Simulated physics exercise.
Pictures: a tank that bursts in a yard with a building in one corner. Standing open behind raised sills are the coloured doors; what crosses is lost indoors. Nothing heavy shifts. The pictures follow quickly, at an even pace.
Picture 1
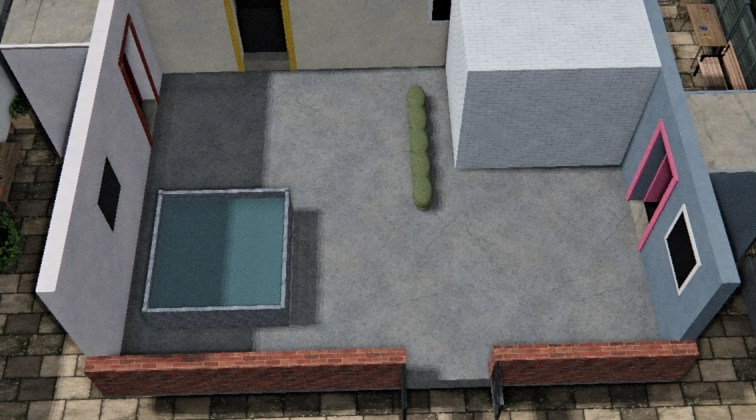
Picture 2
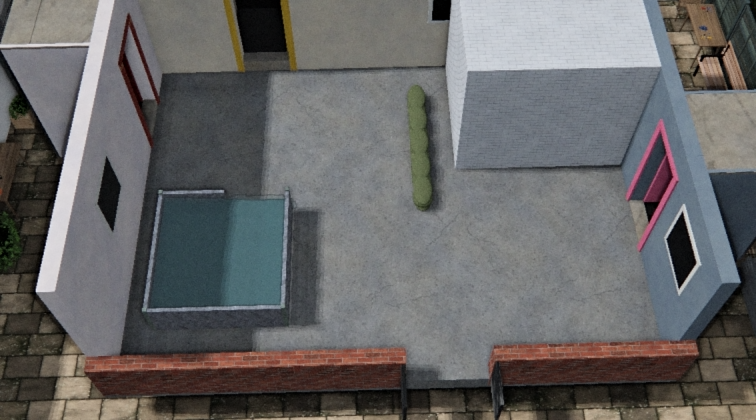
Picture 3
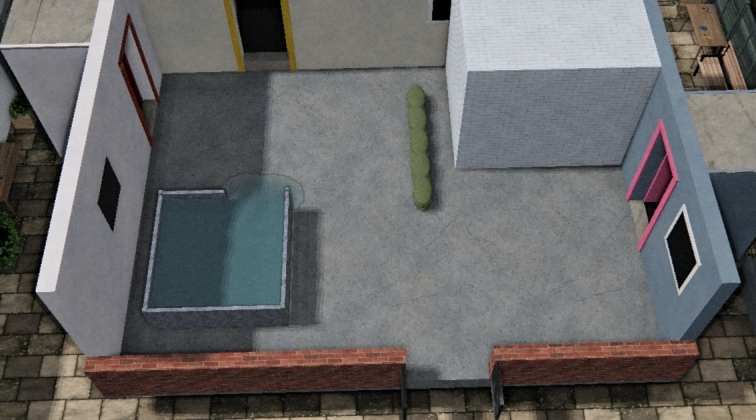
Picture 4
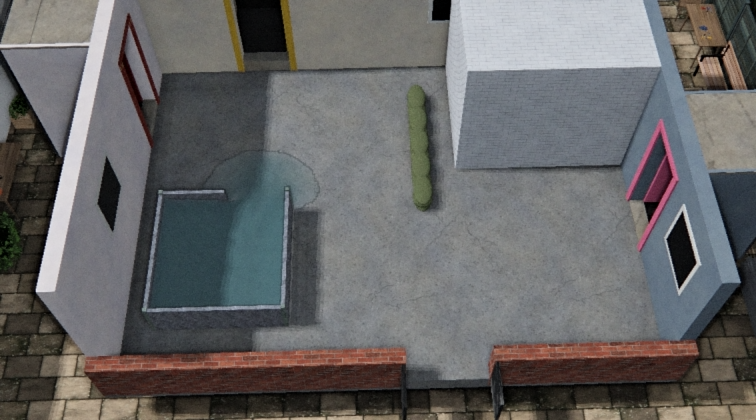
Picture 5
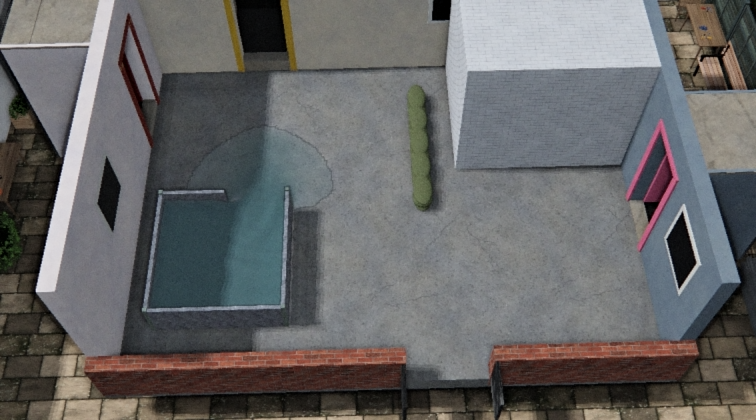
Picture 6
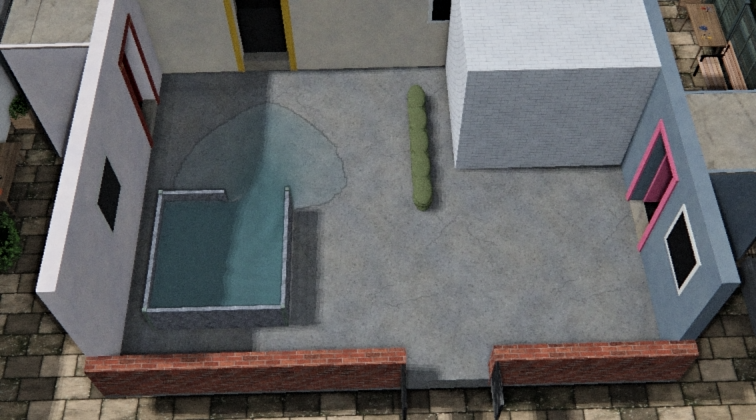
A walled yard with a pale block in one corner held a still, square tank of water, until a gap opened in its far side and water poured out, spreading across the grey ground.
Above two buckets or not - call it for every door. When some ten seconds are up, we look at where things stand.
Pink door: Not above two buckets; yellow door: Not above two buckets; red door: Not above two buckets.
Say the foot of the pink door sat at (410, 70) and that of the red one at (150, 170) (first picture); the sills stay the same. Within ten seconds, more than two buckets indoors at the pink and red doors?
Note: Pink lets too much through; red lets in too little.
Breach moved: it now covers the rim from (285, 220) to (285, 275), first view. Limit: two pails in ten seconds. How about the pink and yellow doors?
Looking at the doors, the pink door overshoots the limit while the yellow door misses the threshold.
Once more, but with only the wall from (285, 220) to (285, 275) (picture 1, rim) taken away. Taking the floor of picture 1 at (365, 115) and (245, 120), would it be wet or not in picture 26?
As listed: Submerged, unflooded.
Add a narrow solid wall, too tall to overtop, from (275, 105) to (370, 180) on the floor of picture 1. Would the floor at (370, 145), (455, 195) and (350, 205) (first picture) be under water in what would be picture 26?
Reading the points as listed, I get left untouched, then left untouched, then deluged.
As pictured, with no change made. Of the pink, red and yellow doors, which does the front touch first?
The yellow one.
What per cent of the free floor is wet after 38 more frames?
That comes to about 60 per cent.
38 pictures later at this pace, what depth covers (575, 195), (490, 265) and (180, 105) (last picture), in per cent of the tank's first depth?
I'd say around 0 per cent, then 4 per cent, then 20 per cent.
A moment on, water covers 25 % of the floor; the pink door not reached, the yellow door wet at the sill, nothing in, the red door not reached.
Next, water covers 30 % of the floor; the pink door not reached, the yellow door wet at the sill, nothing in, the red door wet at the sill, nothing in.
Then, water covers 35 % of the floor; the pink door not reached, the yellow door wet at the sill, nothing in, the red door wet at the sill, nothing in.
Later, water covers 60 % of the floor; the pink door not reached, the yellow door wet at the sill, nothing in, the red door wet at the sill, nothing in.
In the end, water covers 85 % of the floor; the pink door not reached, the yellow door wet at the sill, nothing in, the red door wet at the sill, nothing in.
